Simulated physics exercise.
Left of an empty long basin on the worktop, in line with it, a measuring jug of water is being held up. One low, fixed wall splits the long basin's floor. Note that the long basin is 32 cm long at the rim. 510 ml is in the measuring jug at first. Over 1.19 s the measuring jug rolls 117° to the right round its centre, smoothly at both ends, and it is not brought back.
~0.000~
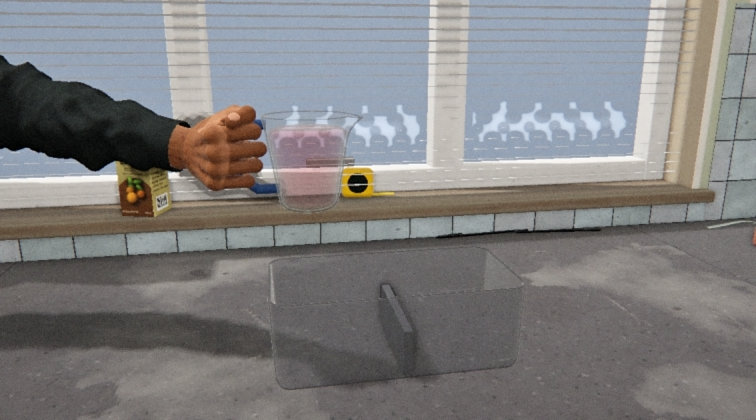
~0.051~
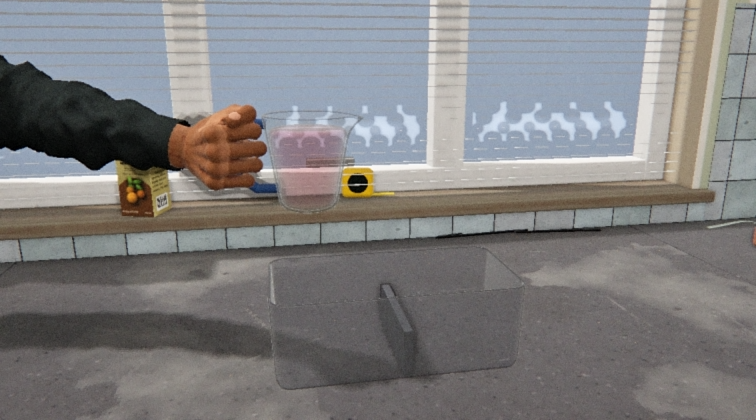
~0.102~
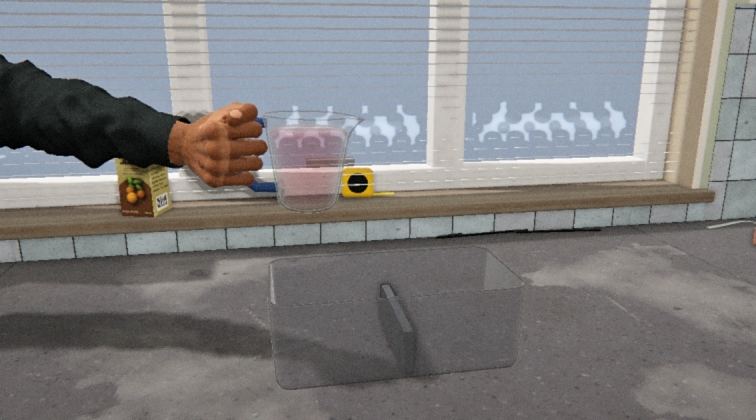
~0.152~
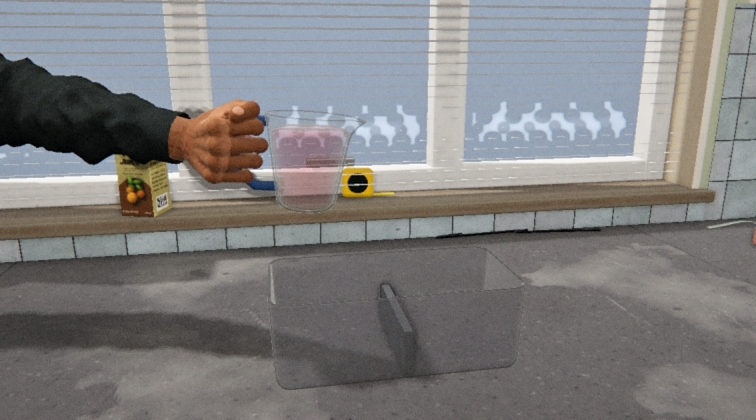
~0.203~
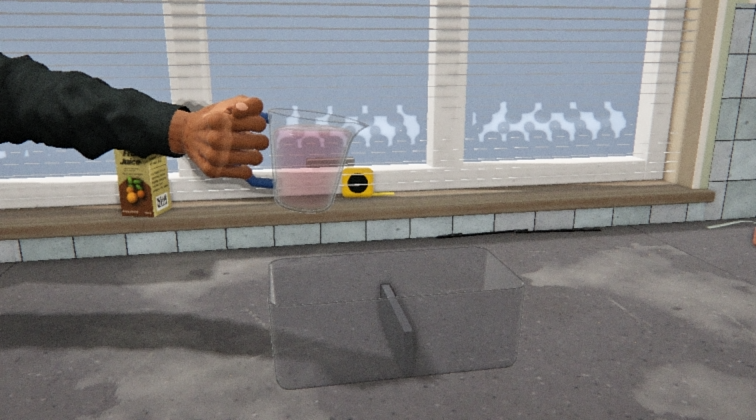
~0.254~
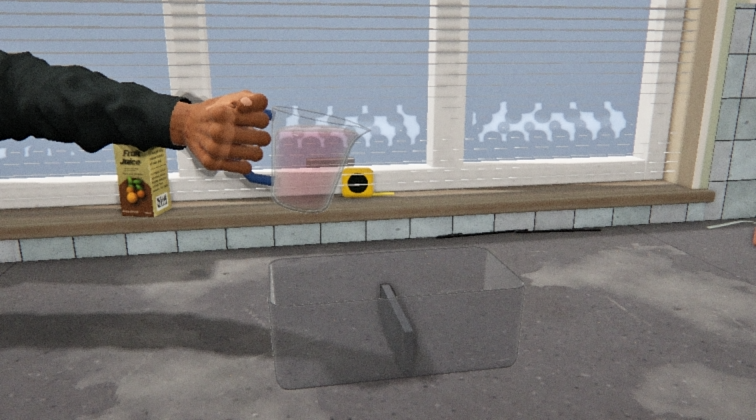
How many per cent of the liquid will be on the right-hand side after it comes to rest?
Some 71 per cent will be on the right-hand side.
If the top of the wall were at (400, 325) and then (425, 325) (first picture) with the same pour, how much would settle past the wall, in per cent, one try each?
First try about 75 %, second try about 30 %.
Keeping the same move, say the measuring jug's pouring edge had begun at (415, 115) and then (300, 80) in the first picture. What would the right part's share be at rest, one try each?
Around 95 per cent first, around 5 per cent next.
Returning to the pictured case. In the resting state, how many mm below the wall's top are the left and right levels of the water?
Left 56 mm, right 46 mm.
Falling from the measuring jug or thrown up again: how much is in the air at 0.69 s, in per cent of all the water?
Near 24 per cent at that time.
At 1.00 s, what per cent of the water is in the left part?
Reading: Approx. 10 per cent.
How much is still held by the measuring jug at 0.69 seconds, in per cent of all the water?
Some 66 % of it is still there.
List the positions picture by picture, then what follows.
In the first picture, tilt 0°; pouring edge (363, 116); surface from (267, 130) to (347, 128); the long basin's rim runs from (269, 283) to (505, 266); the wall's top is at (396, 307).
In the second picture, tilt 1°; pouring edge (364, 116); surface from (267, 130) to (347, 128).
In the third picture, tilt 2°; pouring edge (365, 118); surface from (268, 129) to (348, 129).
In the fourth picture, tilt 5°; pouring edge (367, 120); surface from (270, 129) to (350, 130).
In the fifth picture, tilt 8°; pouring edge (369, 124); surface from (273, 130) to (353, 130).
In the sixth picture, tilt 13°; pouring edge (371, 129); surface from (274, 130) to (358, 131).
By 0.69 s the tilt is 72° and 67 per cent is still to pour, 0 is left of the wall and 10 right of it.
By 1.00 s the tilt is 110° and 8 per cent is still to pour, 11 is left of the wall and 66 right of it.
By 1.33 s the tilt is 117° and 0 per cent is still to pour, 27 is left of the wall and 71 right of it.
By 1.69 s the tilt is 117° and 0 per cent is still to pour, 27 is left of the wall and 71 right of it.
At rest 27 per cent lies left of the wall, 71 right of it and 2 outside.
